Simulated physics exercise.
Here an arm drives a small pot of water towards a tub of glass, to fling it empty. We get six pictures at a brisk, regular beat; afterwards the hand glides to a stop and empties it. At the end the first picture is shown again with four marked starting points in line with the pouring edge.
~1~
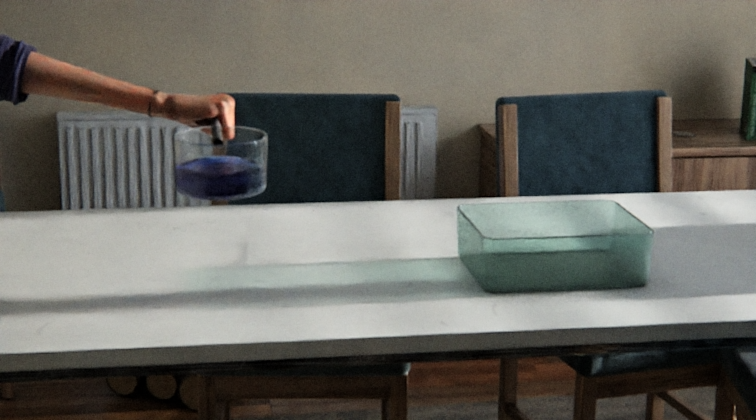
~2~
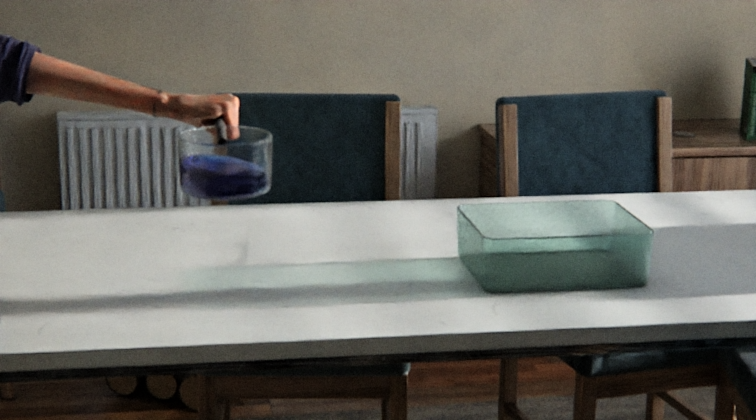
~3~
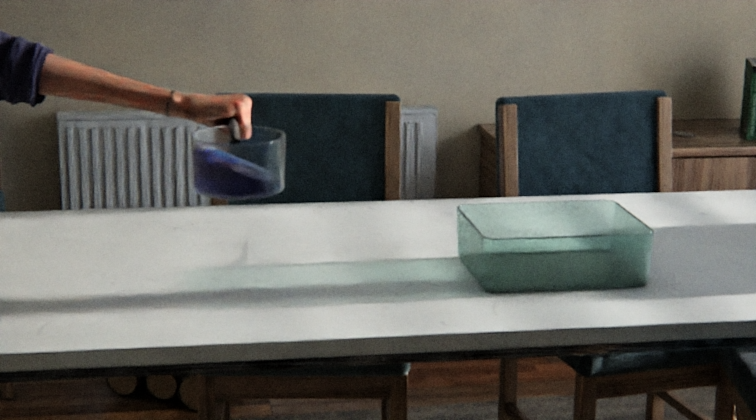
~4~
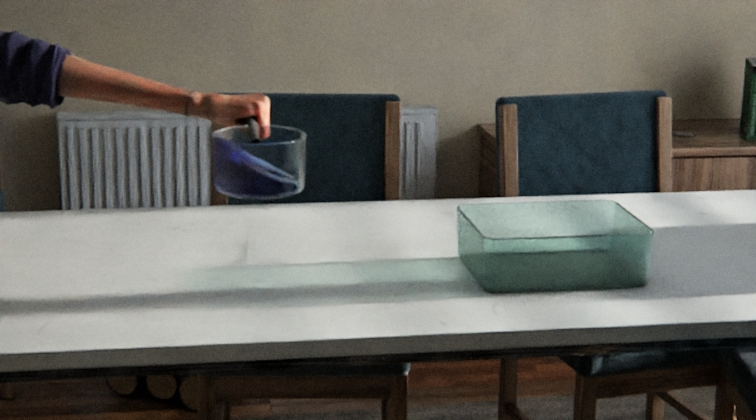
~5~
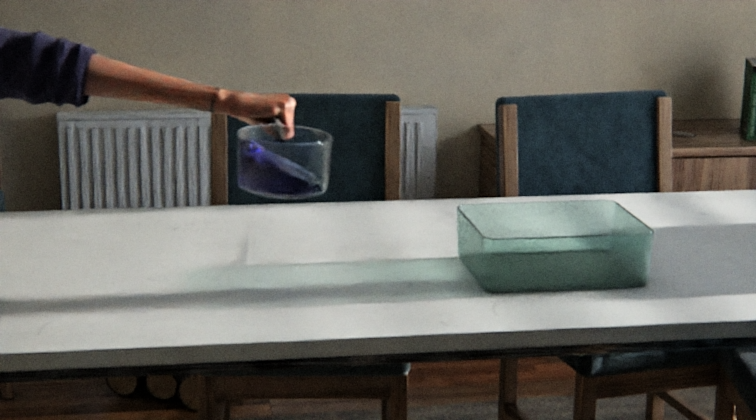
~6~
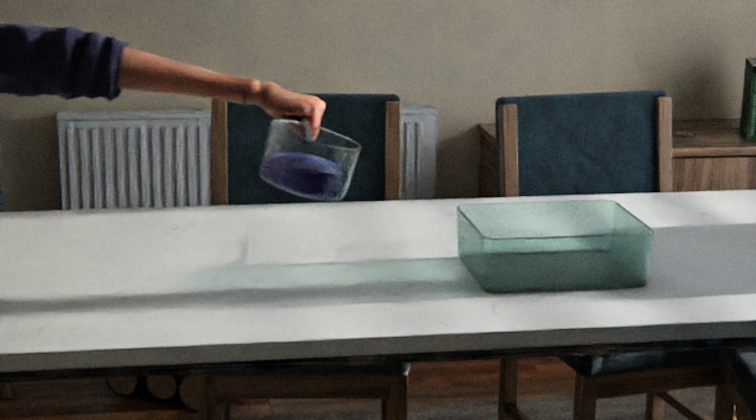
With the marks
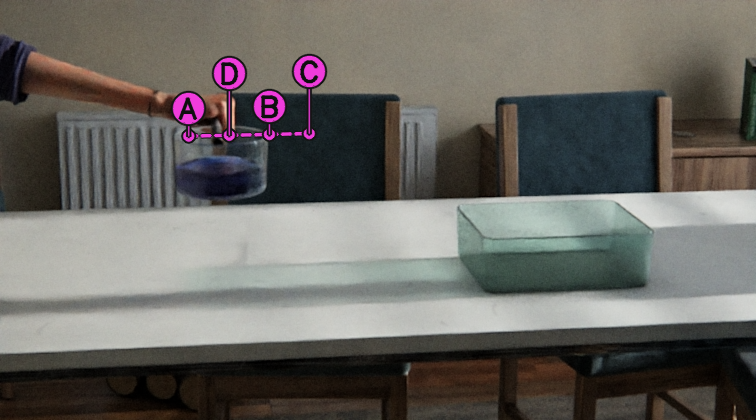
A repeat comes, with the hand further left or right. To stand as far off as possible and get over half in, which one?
Go for C.
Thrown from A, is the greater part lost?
Yes, it does.
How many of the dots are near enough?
One of the four.
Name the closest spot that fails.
That would be B.
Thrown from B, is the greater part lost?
Yes, it does.
On the marked copy, A at (188, 136); B at (269, 134); C at (309, 133); D at (229, 135).
With A, about 0 % lands in the tub, 100 % falls short.
With B, about 28 % lands in the tub, 69 % falls short and 4 % goes beside or beyond.
With C, about 63 % lands in the tub, 31 % falls short and 6 % goes beside or beyond.
With D, about 3 % lands in the tub, 96 % falls short.
